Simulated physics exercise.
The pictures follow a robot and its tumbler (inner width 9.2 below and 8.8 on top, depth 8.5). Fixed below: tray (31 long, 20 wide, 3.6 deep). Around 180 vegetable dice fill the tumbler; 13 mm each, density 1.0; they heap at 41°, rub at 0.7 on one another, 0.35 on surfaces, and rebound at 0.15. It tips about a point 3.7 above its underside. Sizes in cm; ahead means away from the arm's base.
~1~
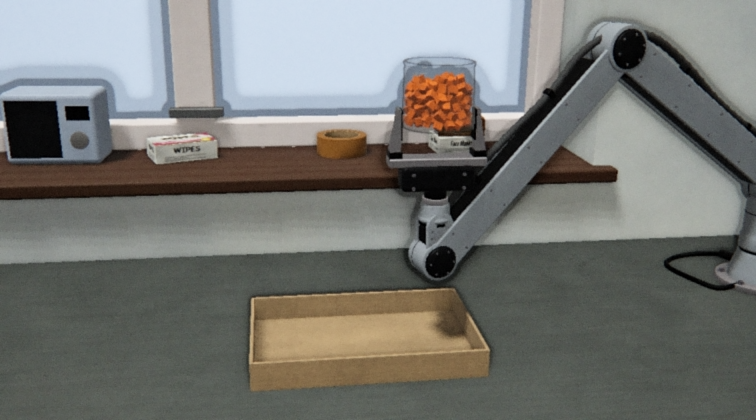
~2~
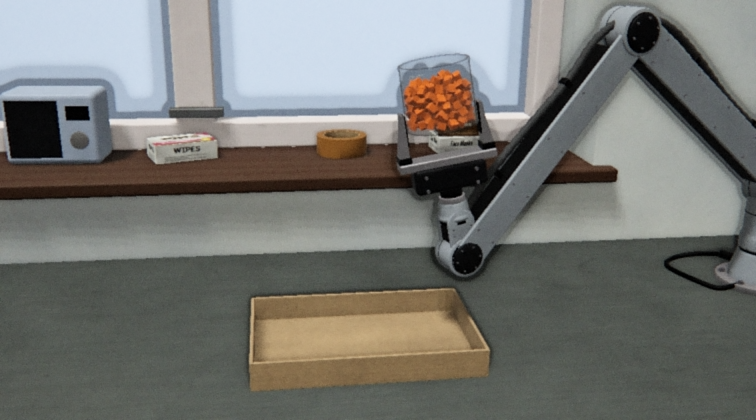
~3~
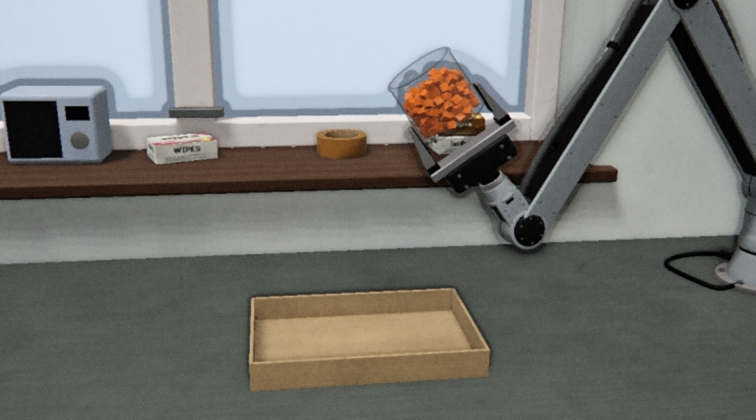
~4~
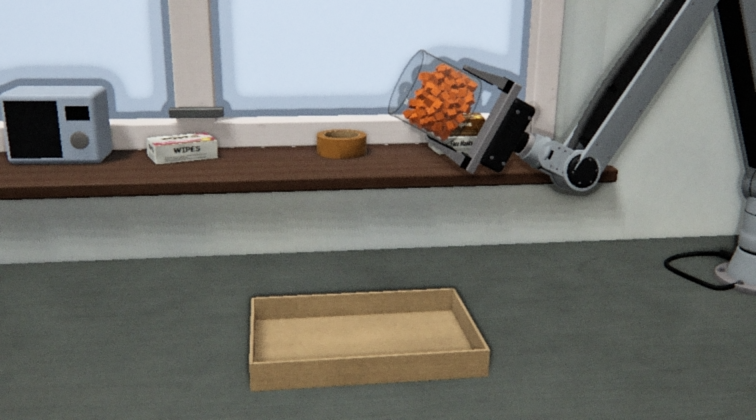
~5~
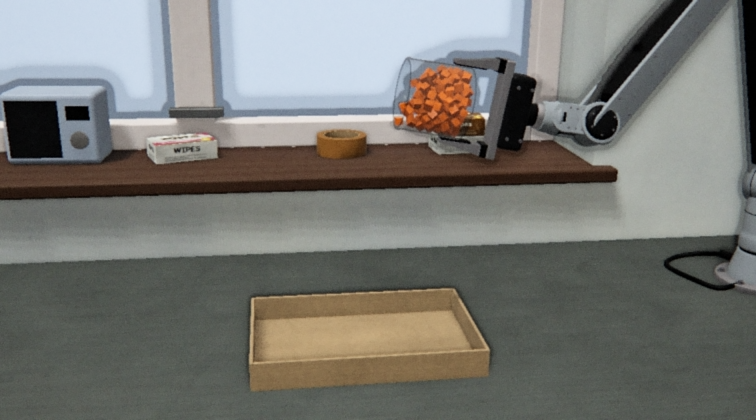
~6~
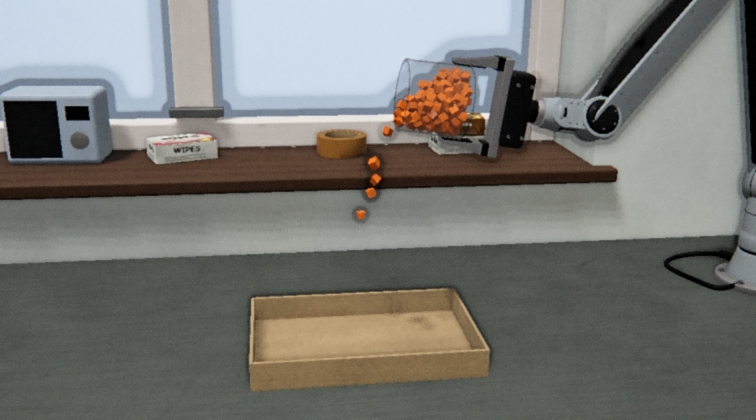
Above a gray counter with an empty wooden tray, a robot arm gradually tilted a clear tumbler of orange cubes leftward until it lay nearly sideways, and a few cubes dropped out past the shelf.
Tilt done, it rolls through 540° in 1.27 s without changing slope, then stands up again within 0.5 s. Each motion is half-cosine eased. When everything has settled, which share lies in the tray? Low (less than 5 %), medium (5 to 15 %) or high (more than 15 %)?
Answer: High; more than 15 % of the vegetable dice finish in the tray.
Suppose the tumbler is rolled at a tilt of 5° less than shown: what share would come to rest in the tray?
Then about 20 per cent.
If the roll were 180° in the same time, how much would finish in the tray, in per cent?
Then about 20 per cent.
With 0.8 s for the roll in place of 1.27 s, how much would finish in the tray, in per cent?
In that case some 15 per cent.
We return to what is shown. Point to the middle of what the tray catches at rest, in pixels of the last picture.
Around (339, 344).
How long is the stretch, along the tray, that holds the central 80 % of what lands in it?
Some 10 cm.
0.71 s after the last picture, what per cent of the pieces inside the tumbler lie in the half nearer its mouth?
Roughly 35 per cent.
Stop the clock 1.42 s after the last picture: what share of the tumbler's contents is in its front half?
Some 65 per cent.
Then, 0.71 s on, tipped 82°, highest piece 40 above the table; 153 in the tumbler, 13 in the tray, 9 in flight or on a rim.
Then, 1.42 s on, tipped 66°, highest piece 38 above the table; 133 in the tumbler, 39 in the tray, 2 on the table or floor, 1 in flight or on a rim.
Then, 1.97 s on, upright, highest piece 40 above the table; 133 in the tumbler, 40 in the tray, 2 on the table or floor.
Then, 2.67 s on, upright, highest piece 40 above the table; 133 in the tumbler, 40 in the tray, 2 on the table or floor.
In the end, 133 in the tumbler, 40 in the tray, 2 on the table or floor. That is 23 % in the tray.
